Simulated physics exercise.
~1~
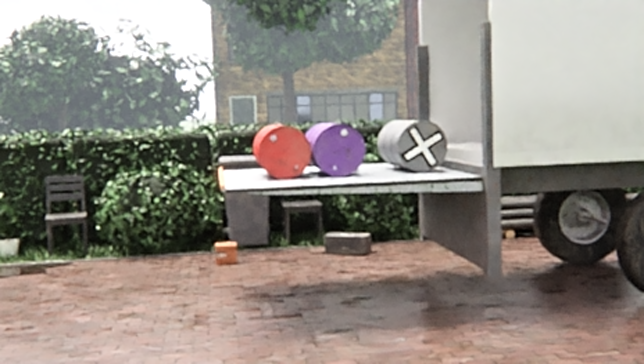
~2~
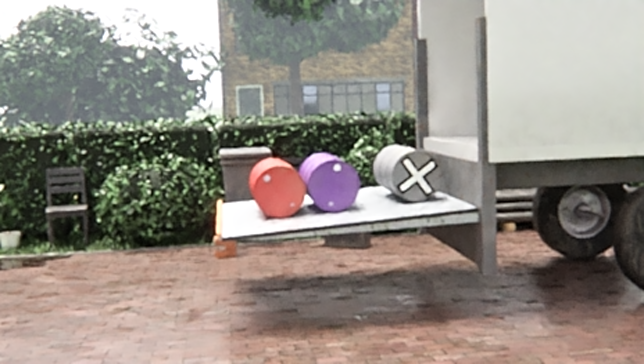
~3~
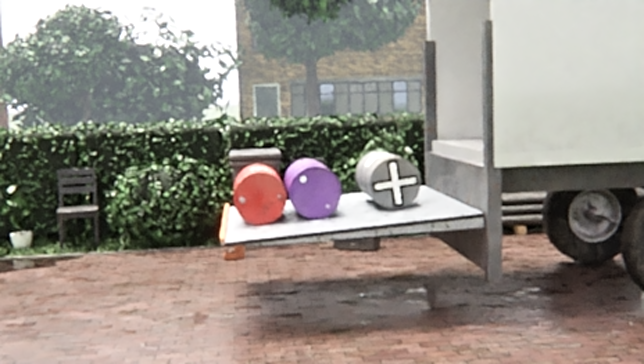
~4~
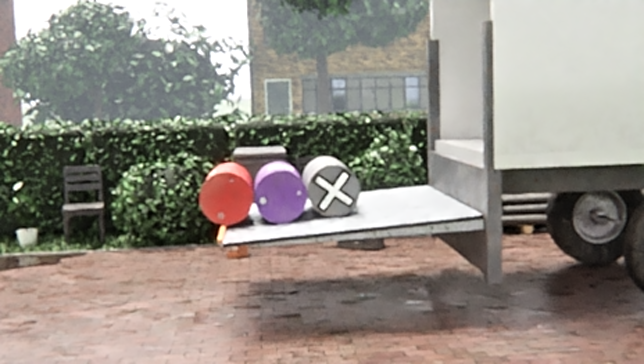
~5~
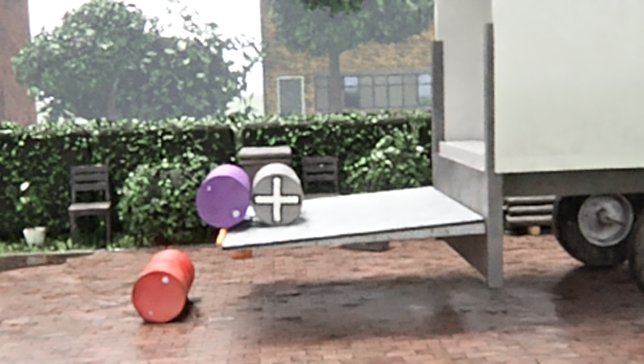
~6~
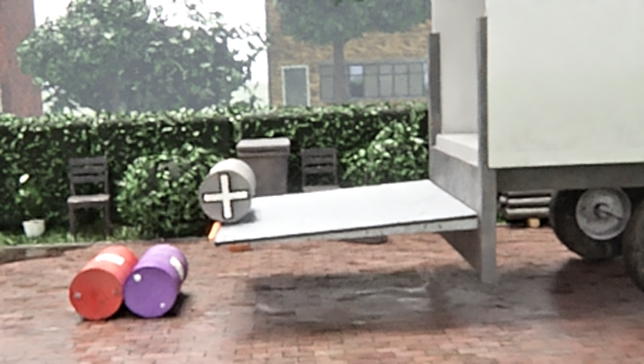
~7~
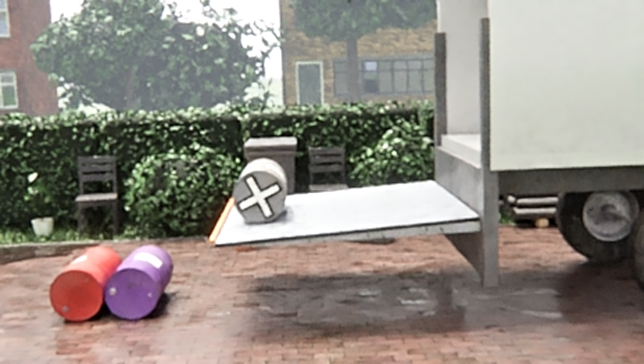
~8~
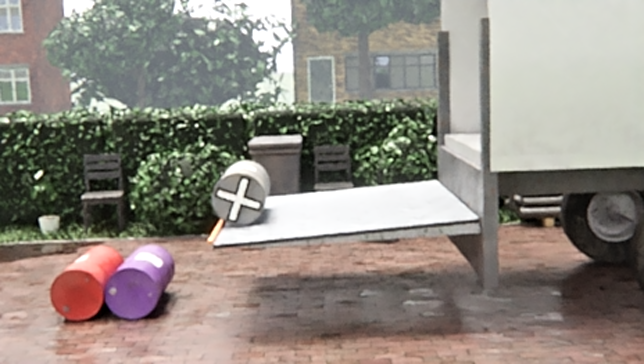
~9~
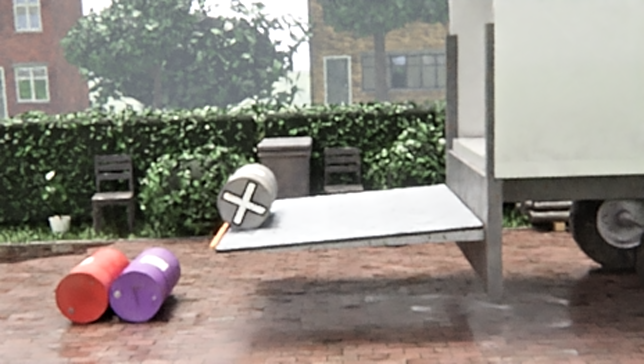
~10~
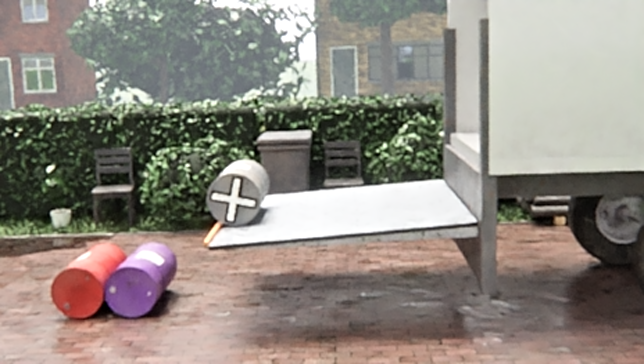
A lorry's tail platform tilts, and red and purple drums roll off while the crossed one stays.
